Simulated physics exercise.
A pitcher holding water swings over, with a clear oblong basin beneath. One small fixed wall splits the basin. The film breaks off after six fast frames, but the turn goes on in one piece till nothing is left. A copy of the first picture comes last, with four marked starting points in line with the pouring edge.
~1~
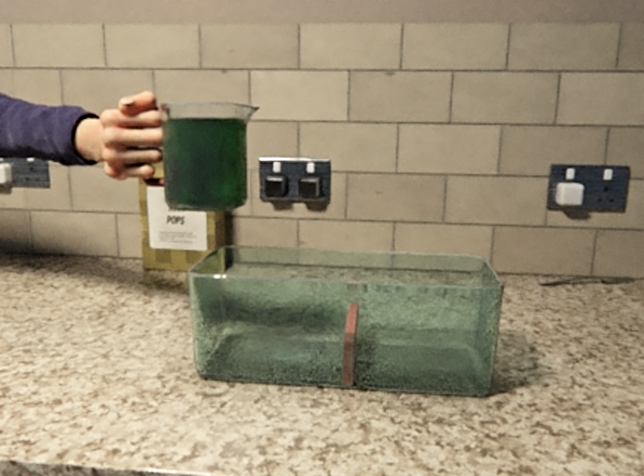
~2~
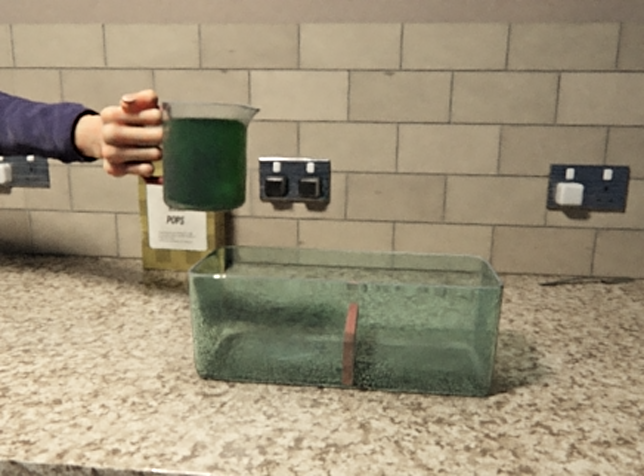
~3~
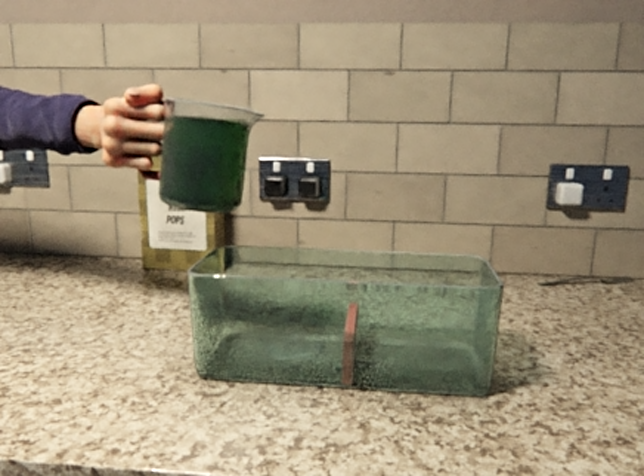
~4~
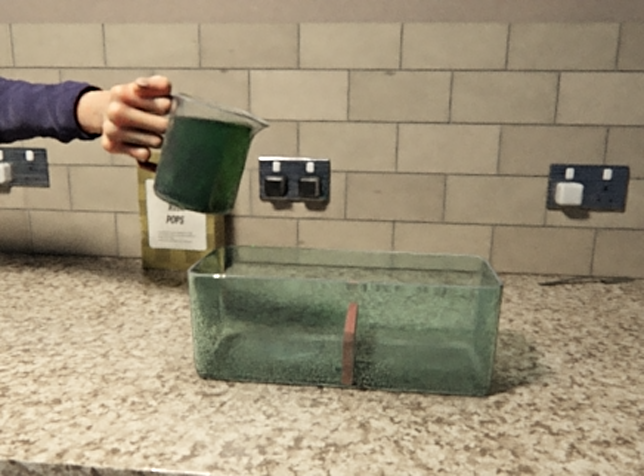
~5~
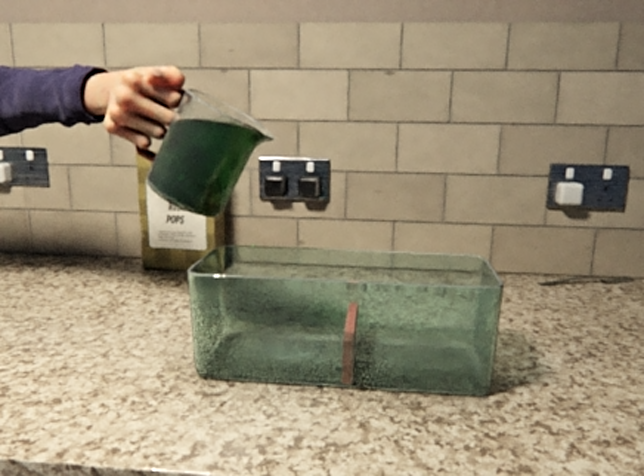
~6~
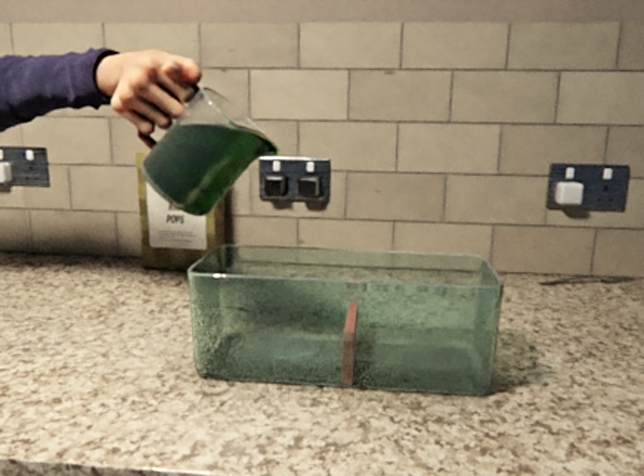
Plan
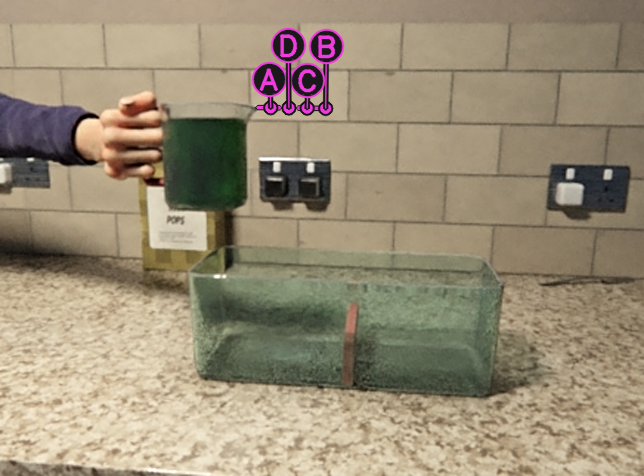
A hand in a purple sleeve holds a clear pitcher of dark green liquid upright at left, then tilts it steadily rightward until the liquid reaches the lip. Below sits a clear, green-tinted oblong basin with a reddish upright strip inside, a yellowish box behind. The still, level view faces a speckled kitchen counter against beige tiles with dark sockets.
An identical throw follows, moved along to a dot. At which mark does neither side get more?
Use dot C.
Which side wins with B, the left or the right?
More ends on the right.
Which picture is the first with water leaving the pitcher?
In picture 6.
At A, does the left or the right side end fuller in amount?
The left side.
On the marked copy, A at (270, 107); B at (325, 108); C at (307, 108); D at (288, 107).
If A is chosen, about 91 % ends left of the wall and 4 % right of it; 5 % is lost outside.
If B is chosen, about 16 % ends left of the wall and 83 % right of it.
If C is chosen, about 49 % ends left of the wall and 50 % right of it.
If D is chosen, about 78 % ends left of the wall and 16 % right of it; 6 % is lost outside.
